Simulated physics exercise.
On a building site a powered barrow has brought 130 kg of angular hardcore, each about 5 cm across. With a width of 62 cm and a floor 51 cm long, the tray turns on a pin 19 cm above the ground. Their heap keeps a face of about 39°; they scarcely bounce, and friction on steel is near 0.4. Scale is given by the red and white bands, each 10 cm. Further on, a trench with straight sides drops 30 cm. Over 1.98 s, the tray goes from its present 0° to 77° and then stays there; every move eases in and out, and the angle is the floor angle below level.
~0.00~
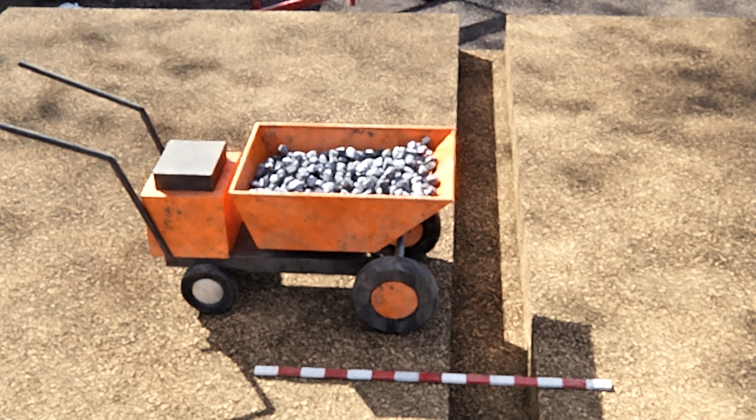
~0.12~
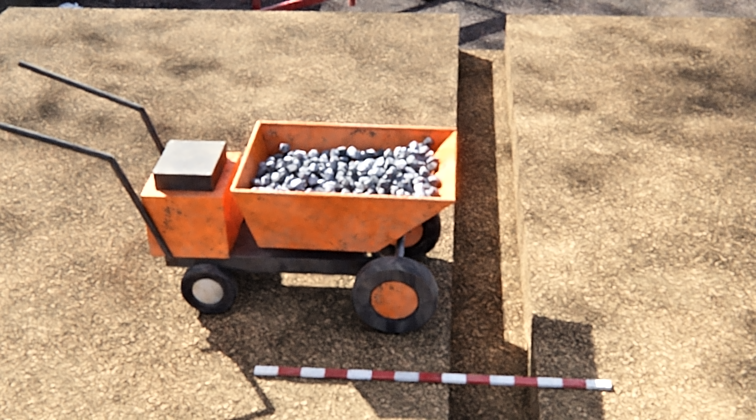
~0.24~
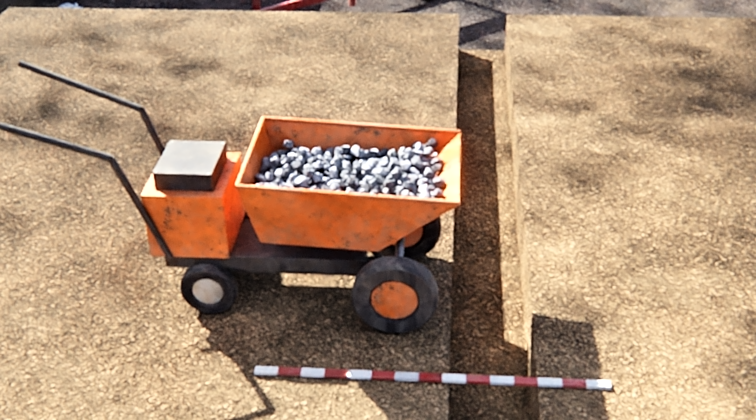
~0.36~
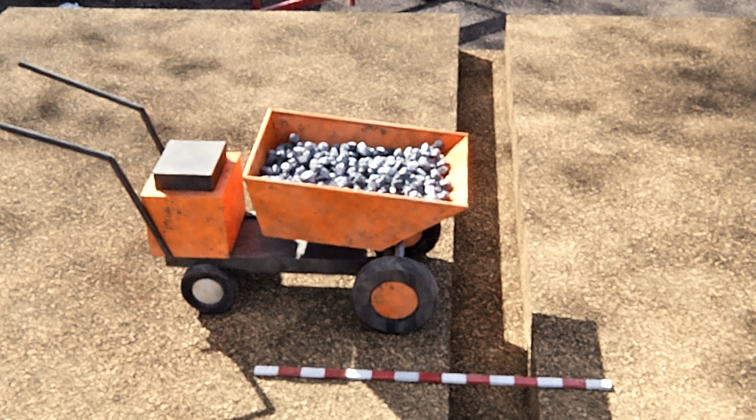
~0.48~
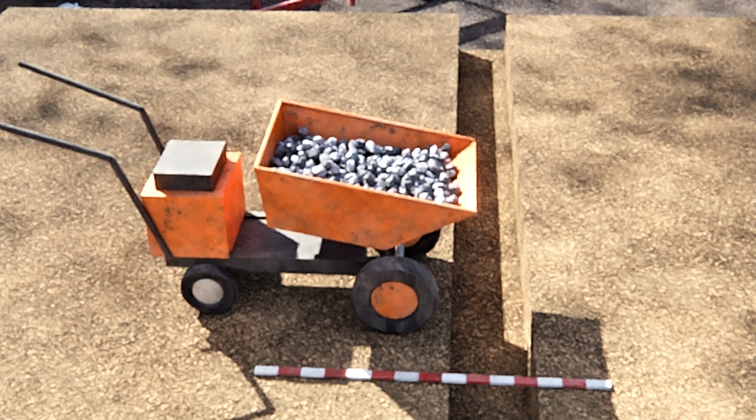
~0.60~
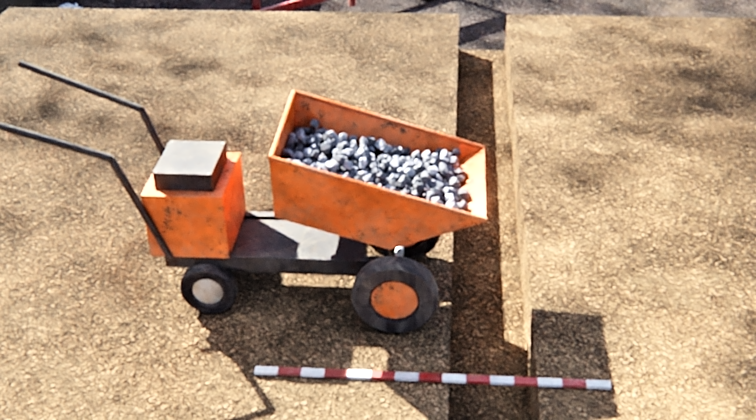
An orange barrow loaded with grey stones stood beside a narrow trench, and its tray slowly tilted toward the right, the back rising while the stones shifted a little and the wheels stayed put.
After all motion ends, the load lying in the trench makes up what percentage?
It makes up about 9 per cent.
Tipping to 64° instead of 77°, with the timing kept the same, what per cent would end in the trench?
About 30%.
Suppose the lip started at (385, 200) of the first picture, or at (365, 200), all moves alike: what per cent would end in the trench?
Some 100 and some 100 per cent, in that order.
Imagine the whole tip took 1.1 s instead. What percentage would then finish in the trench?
Estimate: About 10 %.
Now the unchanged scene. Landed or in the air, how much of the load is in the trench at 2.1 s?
Roughly 5% by that time.
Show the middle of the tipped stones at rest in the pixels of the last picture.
(573, 298).
After 1.5 s the floor is at 65°; 100 % in the tray; the foremost stones are at (529, 260).
After 2.1 s the floor is at 77°; 53 % in the tray, 5 % in the trench, 42 % past the trench; the foremost stones are at (647, 303).
After 2.4 s the floor is at 77°; 41 % in the tray, 8 % in the trench, 51 % past the trench; the foremost stones are at (693, 295).
After 4.4 s the floor is at 77°; 40 % in the tray, 9 % in the trench, 50 % past the trench; the foremost stones are at (697, 295).
